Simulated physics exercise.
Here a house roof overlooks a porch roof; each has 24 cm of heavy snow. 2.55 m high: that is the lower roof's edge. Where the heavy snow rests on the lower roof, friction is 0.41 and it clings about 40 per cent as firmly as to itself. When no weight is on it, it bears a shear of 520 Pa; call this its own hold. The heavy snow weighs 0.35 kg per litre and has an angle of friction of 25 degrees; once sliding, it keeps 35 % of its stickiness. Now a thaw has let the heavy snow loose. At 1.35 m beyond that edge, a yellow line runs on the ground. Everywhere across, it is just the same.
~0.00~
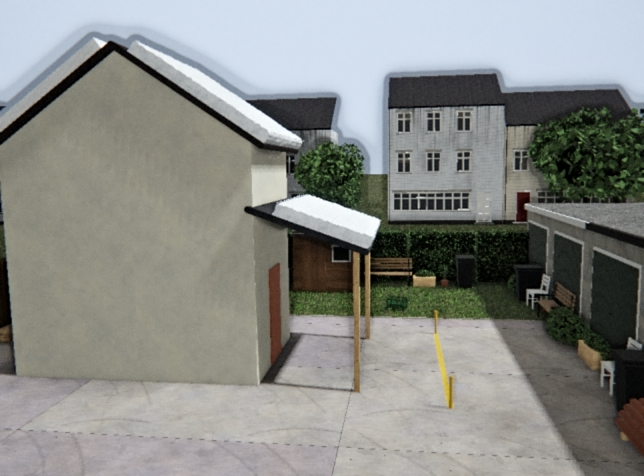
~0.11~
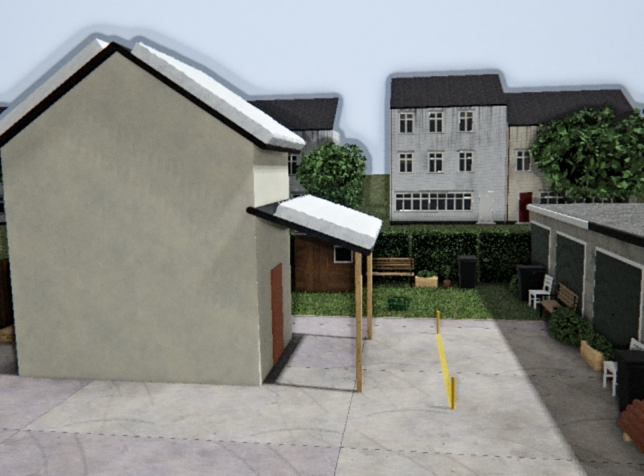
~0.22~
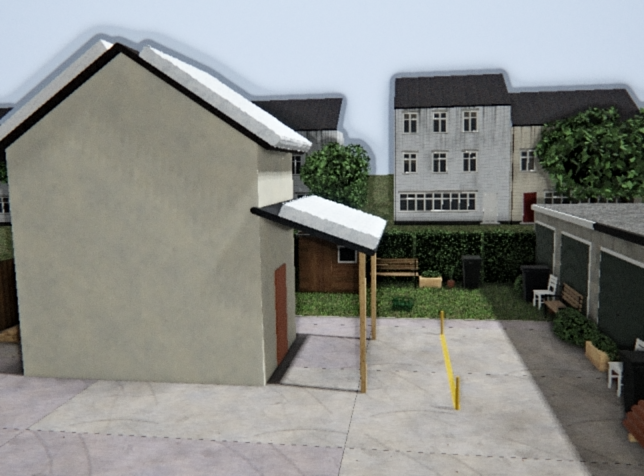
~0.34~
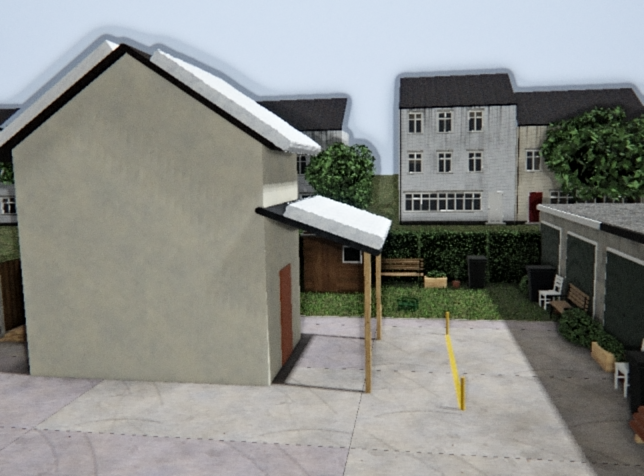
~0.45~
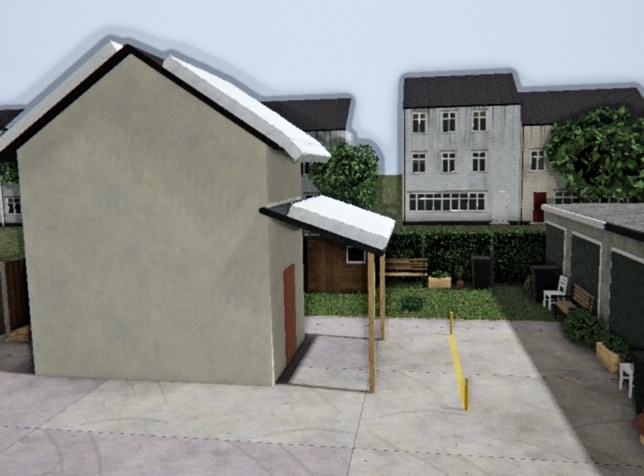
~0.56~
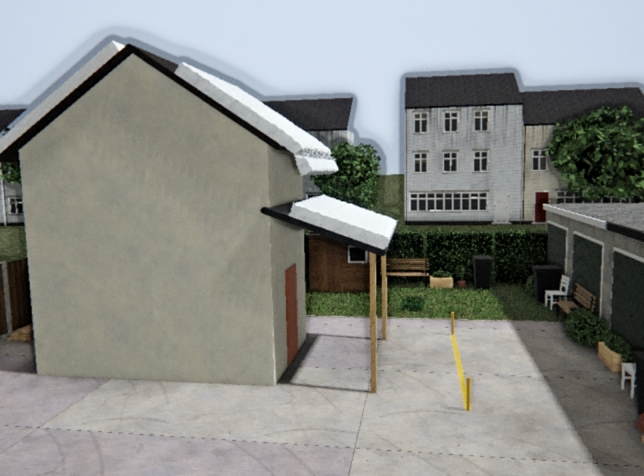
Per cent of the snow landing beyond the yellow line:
Roughly 55 %.
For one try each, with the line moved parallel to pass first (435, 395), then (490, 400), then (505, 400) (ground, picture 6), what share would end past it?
One by one: 65 in a hundred, 50 in a hundred, 40 in a hundred.
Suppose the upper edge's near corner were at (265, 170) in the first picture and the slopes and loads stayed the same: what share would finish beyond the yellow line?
Result: Near 45 %.
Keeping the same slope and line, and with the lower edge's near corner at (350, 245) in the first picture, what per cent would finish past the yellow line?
Share past the line: Close to 50 %.
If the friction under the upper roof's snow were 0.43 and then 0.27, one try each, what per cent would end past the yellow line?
Try 1: 40 %; try 2: 50 %.
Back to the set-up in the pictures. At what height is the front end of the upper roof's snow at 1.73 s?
Somewhere around 1.2 metres, I'd say.
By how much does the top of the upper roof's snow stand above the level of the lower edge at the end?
Looks like around 0.8 m above that edge.
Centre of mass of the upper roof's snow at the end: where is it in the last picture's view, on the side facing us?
I'd put it at around pixel (523, 366).
After 1.10 s, none is below the lower edge and 0 % is past the line.
After 1.73 s, 51 % is below the lower edge and 14 % is past the line.
After 2.37 s, 69 % is below the lower edge and 55 % is past the line.
After 3.00 s, 69 % is below the lower edge and 55 % is past the line.
After 3.10 s, 69 % is below the lower edge and 55 % is past the line.
